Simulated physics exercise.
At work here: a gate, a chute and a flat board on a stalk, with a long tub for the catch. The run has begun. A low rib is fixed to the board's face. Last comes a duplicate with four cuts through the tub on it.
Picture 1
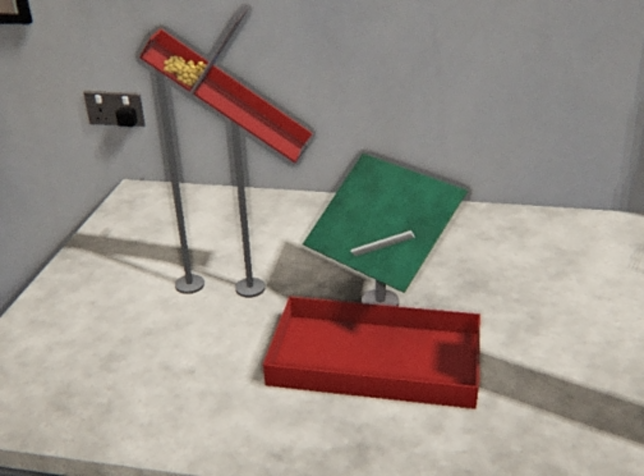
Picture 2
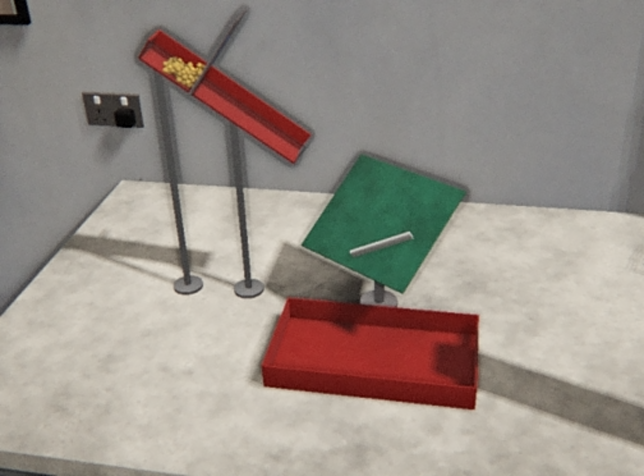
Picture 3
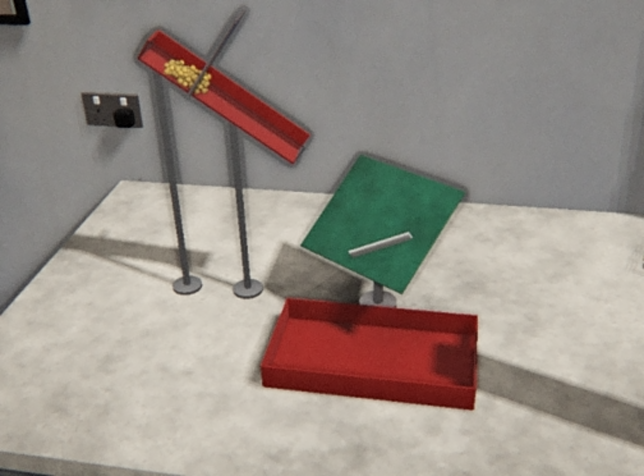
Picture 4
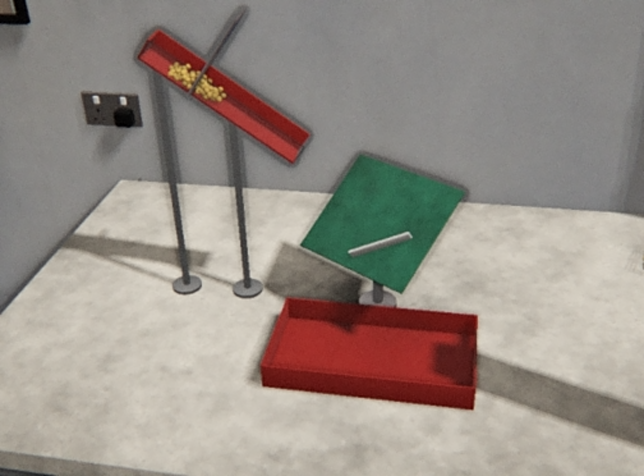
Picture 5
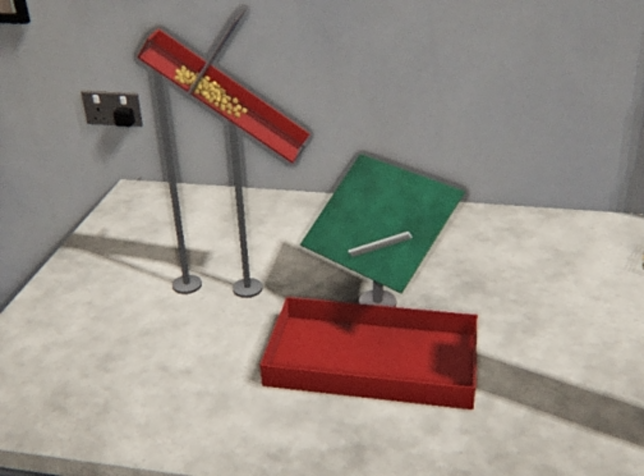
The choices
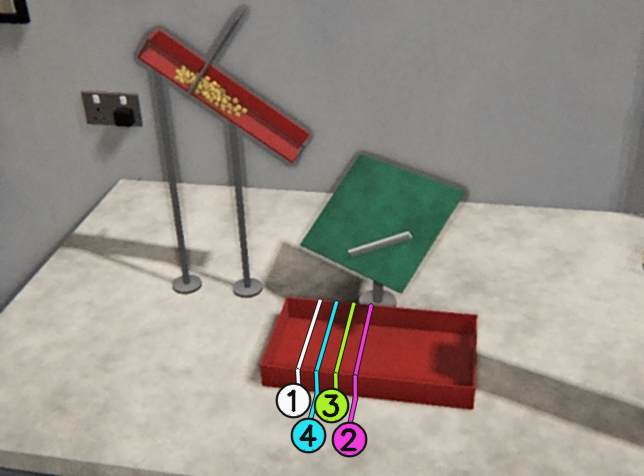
On a pale stone worktop, small yellow pieces sliding down a raised red chute, past its gate, above a tilted green board.
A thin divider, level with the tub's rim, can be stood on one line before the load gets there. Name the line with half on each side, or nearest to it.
Line 1.
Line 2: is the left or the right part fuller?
Left.
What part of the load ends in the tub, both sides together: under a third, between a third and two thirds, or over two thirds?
About that: Over two thirds.
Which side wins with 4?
More lands on the left.
On the marked copy, line 1 crosses the front rim at (298, 369); line 2 crosses the front rim at (355, 375); line 3 crosses the front rim at (335, 373); line 4 crosses the front rim at (316, 371).
With 1, of what is caught, close to half on the left of the divider, close to half on the right.
With 2, of what is caught, all but a few on the left of the divider, only a few on the right.
With 3, of what is caught, all but a few on the left of the divider, only a few on the right.
With 4, of what is caught, all but a few on the left of the divider, a small share on the right.
